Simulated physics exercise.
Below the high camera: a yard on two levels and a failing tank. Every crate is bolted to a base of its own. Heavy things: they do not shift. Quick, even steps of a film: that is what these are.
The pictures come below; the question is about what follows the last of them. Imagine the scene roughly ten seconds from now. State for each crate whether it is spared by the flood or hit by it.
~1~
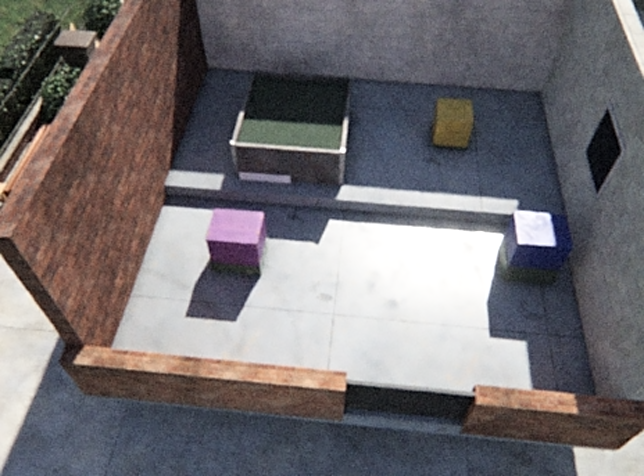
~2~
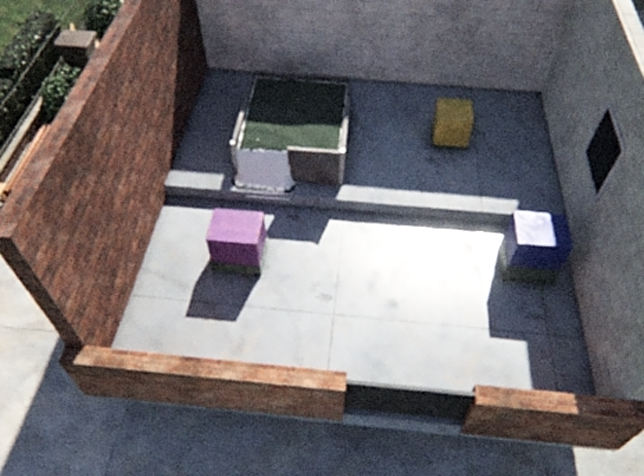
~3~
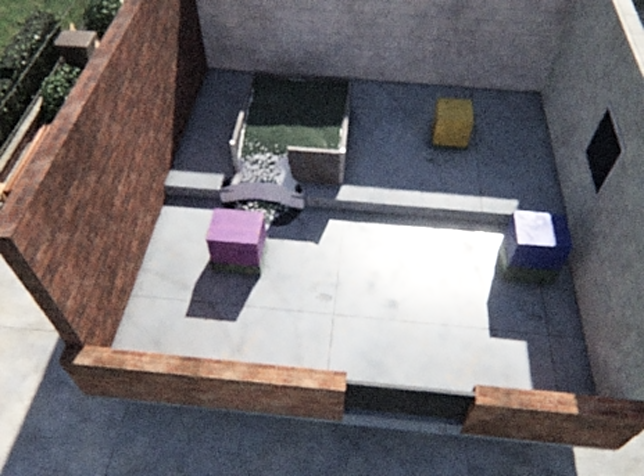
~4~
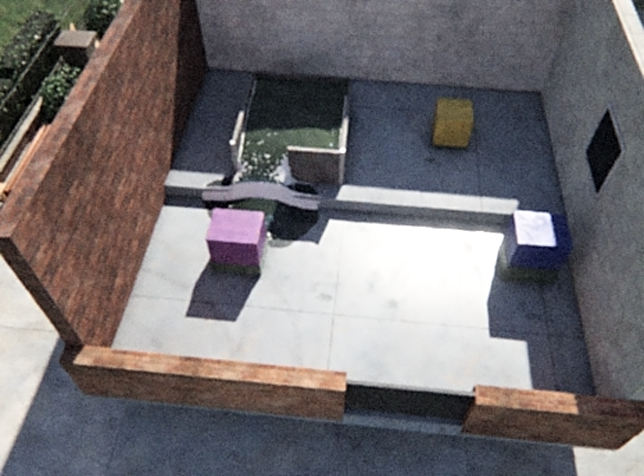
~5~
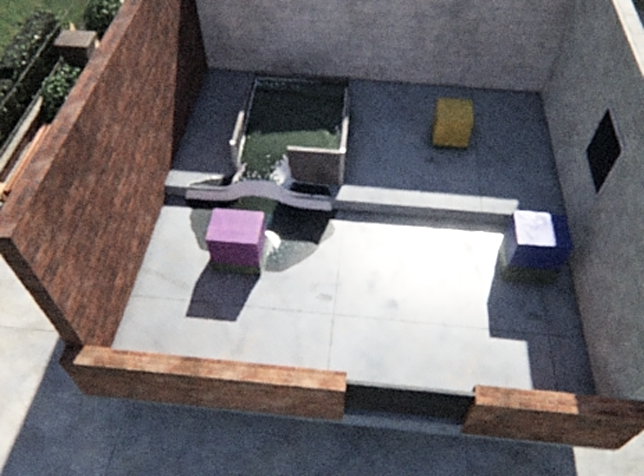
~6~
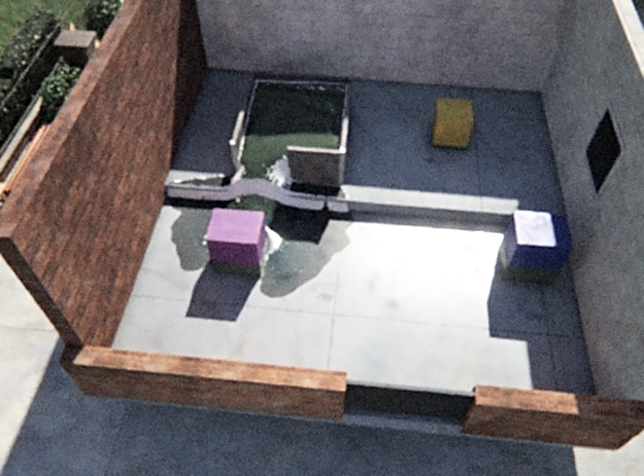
The yellow crate is spared; the blue crate is spared; the purple crate is hit.
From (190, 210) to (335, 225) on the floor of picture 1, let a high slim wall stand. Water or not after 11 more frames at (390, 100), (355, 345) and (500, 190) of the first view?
Taking the three spots in order: Spared, spared, spared.
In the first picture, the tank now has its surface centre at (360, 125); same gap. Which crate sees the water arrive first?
My pick is the crate marked purple.
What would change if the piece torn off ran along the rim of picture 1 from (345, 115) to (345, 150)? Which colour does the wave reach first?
Answer: The yellow-painted one.
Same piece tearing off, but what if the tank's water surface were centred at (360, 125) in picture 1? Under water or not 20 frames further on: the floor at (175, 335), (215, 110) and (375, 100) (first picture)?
First drenched; next unwetted; last unwetted.
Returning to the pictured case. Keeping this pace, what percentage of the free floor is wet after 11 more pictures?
I'd say 35 per cent.
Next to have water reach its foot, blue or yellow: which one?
That's the one in blue.
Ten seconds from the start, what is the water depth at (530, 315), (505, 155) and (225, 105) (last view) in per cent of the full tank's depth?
Some 16, 0 and 0 in a hundred.
A moment on, water covers 15 % of the floor; the yellow crate not reached, the blue crate not reached, the purple crate water round its plinth.
Next, water covers 35 % of the floor; the yellow crate not reached, the blue crate not reached, the purple crate water round its plinth.
Then, water covers 50 % of the floor; the yellow crate not reached, the blue crate water round its plinth, the purple crate water round its plinth.
Later, water covers 55 % of the floor; the yellow crate not reached, the blue crate water round its plinth, the purple crate water round its plinth.
In the end, water covers 55 % of the floor; the yellow crate stayed above the water, the blue crate stayed above the water, the purple crate was topped.
